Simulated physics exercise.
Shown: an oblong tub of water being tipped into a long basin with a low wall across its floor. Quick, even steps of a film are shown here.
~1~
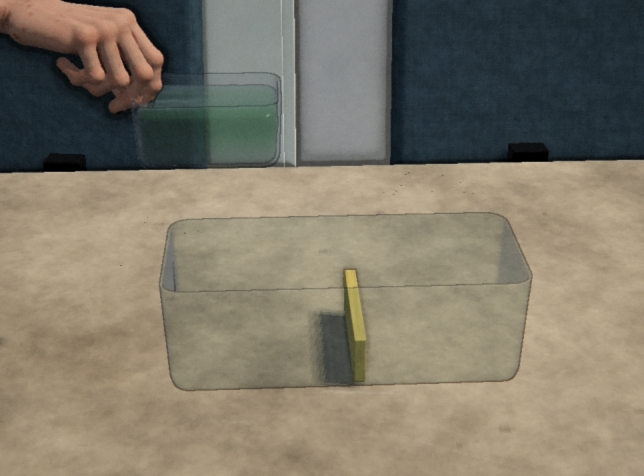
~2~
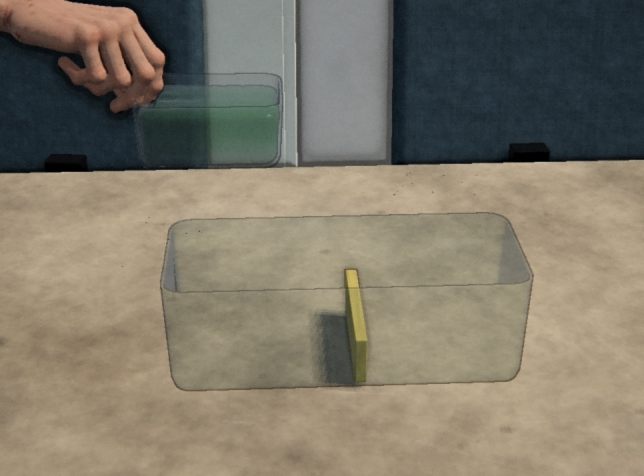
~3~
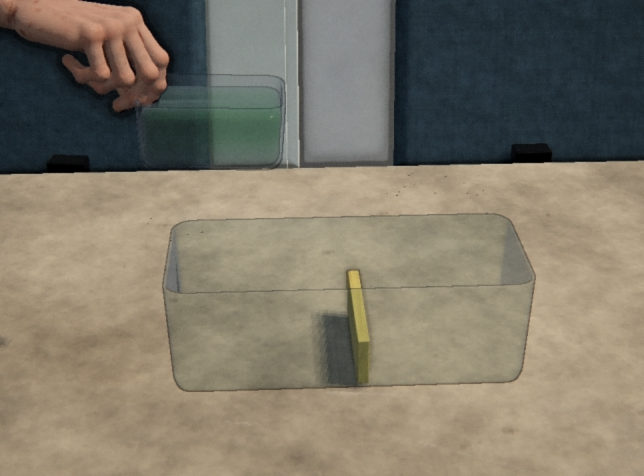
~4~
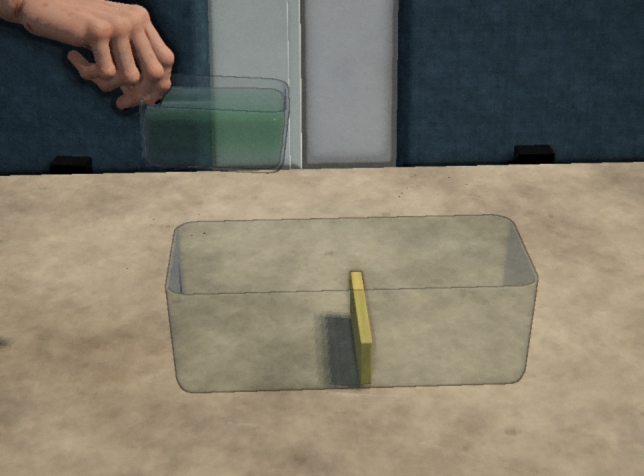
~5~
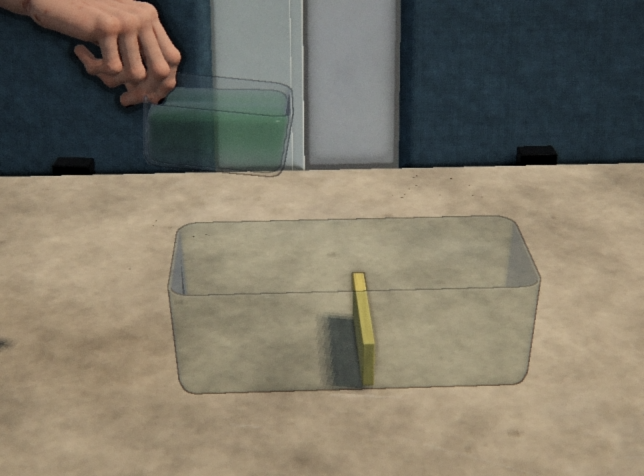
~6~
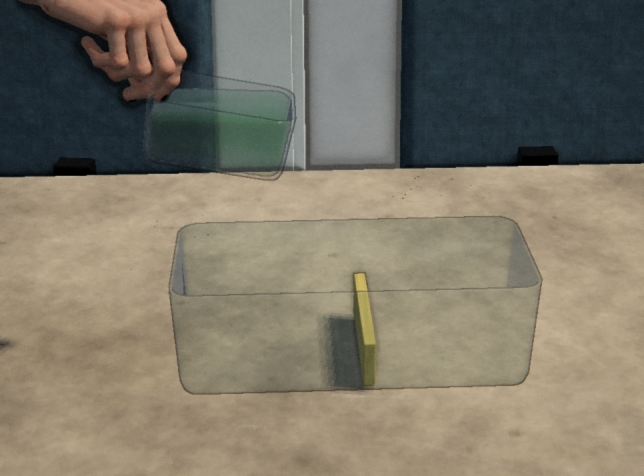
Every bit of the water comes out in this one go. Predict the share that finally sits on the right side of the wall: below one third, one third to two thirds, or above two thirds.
Right-side share: One third to two thirds.
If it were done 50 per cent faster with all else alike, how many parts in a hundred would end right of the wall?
About 40 per cent.
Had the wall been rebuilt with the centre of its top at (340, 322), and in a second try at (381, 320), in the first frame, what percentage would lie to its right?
First try 65 per cent, second try 20 per cent.
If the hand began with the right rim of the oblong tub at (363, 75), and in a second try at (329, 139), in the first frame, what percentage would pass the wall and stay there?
You'd get 90 percent from the first and 75 percent from the second.
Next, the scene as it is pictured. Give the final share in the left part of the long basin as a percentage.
That works out near 45 in every hundred.
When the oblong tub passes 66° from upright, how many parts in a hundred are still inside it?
Close to 40 parts in a hundred remain.
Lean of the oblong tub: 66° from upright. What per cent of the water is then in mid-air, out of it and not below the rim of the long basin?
Estimate: Some 40 per cent.
A moment on, the oblong tub is tipped part way and 39 per cent is still to pour, 8 is left of the wall and 15 right of it.
Next, the oblong tub is tipped right over and 6 per cent is still to pour, 36 is left of the wall and 52 right of it.
Then the oblong tub is tipped right over and 0 per cent is still to pour, 47 is left of the wall and 52 right of it.
Later the oblong tub is tipped right over and 0 per cent is still to pour, 47 is left of the wall and 52 right of it.
In the end 47 per cent lies left of the wall, 52 right of it and 1 outside.
